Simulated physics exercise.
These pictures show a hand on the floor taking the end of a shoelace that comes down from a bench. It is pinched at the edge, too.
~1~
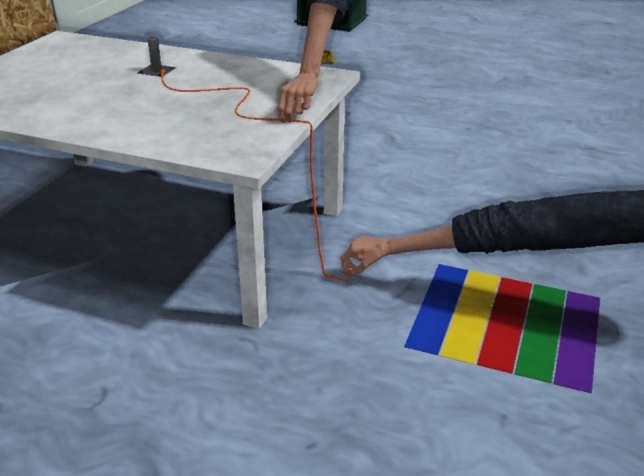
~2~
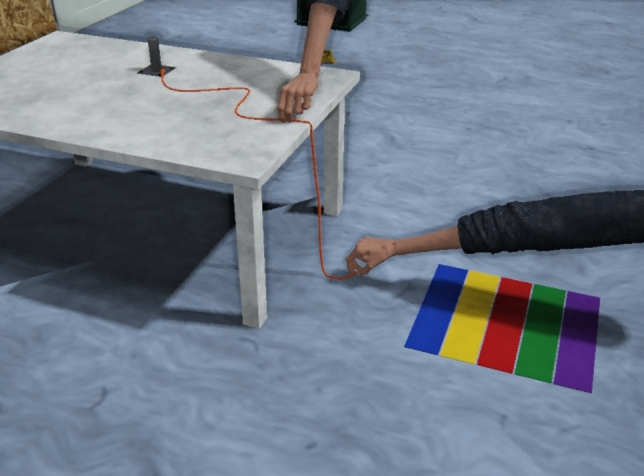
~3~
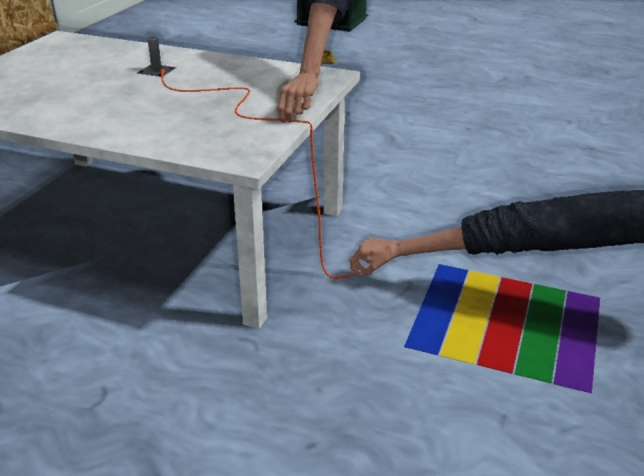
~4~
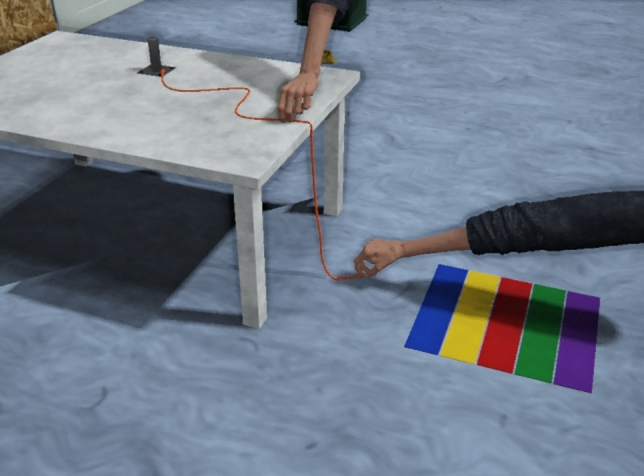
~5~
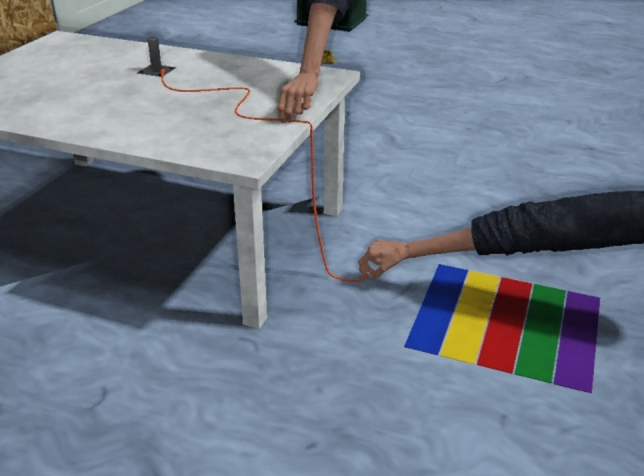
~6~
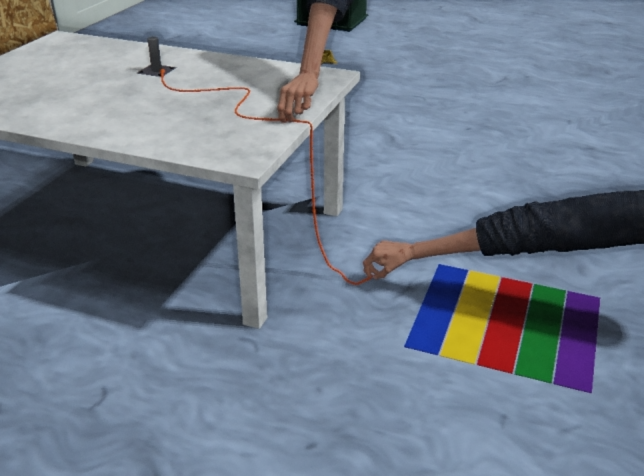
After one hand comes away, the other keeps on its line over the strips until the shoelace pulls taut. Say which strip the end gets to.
It gets to the green strip.
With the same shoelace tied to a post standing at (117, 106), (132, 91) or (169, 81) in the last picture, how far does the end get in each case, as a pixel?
Going through the tries, you get (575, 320), then (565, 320), then (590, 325).
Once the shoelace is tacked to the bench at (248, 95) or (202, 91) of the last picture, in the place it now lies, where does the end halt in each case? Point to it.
About (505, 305) and (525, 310).
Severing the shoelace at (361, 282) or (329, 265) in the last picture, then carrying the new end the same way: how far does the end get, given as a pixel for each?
Roughly (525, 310), then roughly (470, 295).
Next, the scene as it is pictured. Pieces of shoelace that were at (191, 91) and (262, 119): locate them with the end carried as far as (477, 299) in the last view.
Around (222, 85) and around (327, 140).
A little later, end near (477, 299); over yellow.
Next, end near (522, 309); over red.
When it is tight, end near (549, 315); over green. The green one.
